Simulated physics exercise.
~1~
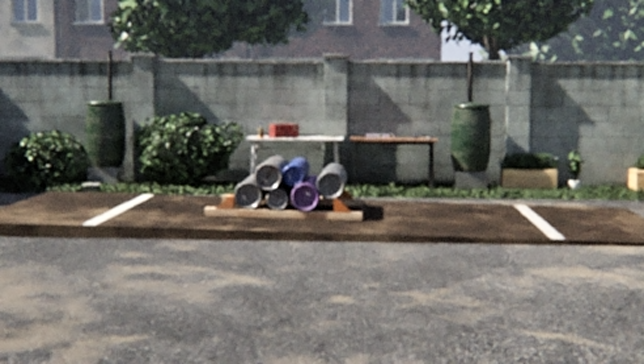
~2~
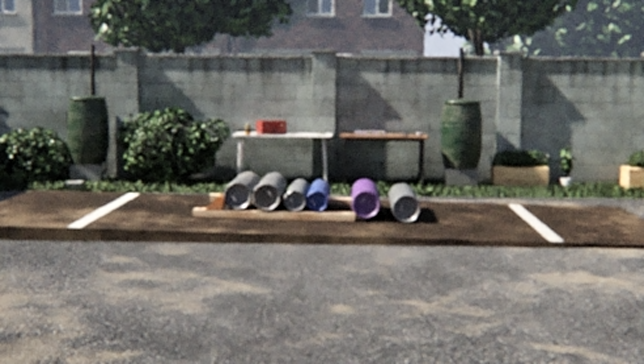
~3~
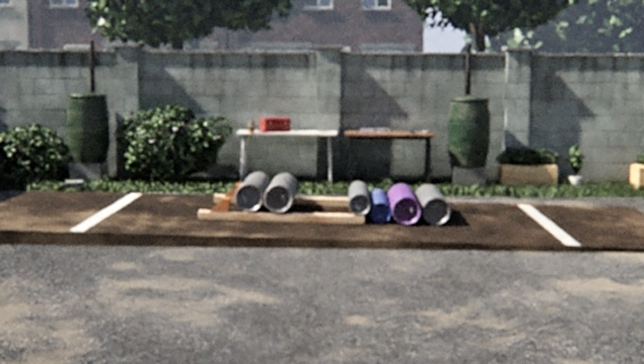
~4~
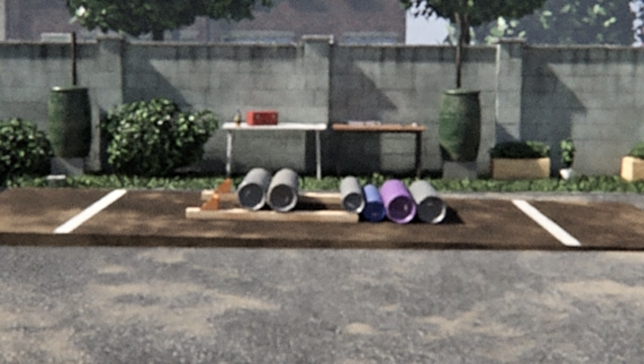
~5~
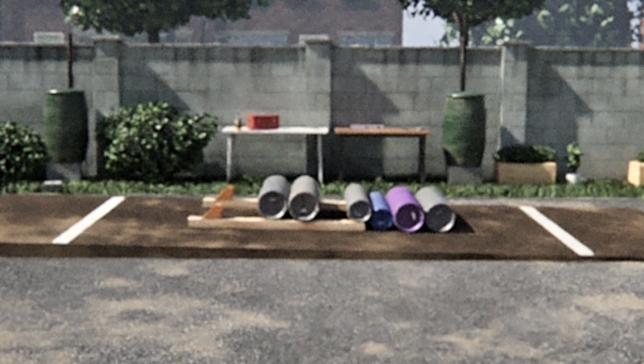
Six cylinders, one purple, one blue and the rest grey, sit stacked on timber bearers laid across a strip of brown soil between two white lines. The stack collapses and spreads to the right, flattening into a loose row, with the purple one and a grey one rolling off the timbers ahead of the blue. The blue cylinder then rolls off as well and ends up beside the purple. Two grey cylinders remain toward the left of the bearers, while the other four settle close together at the right, short of the white line.
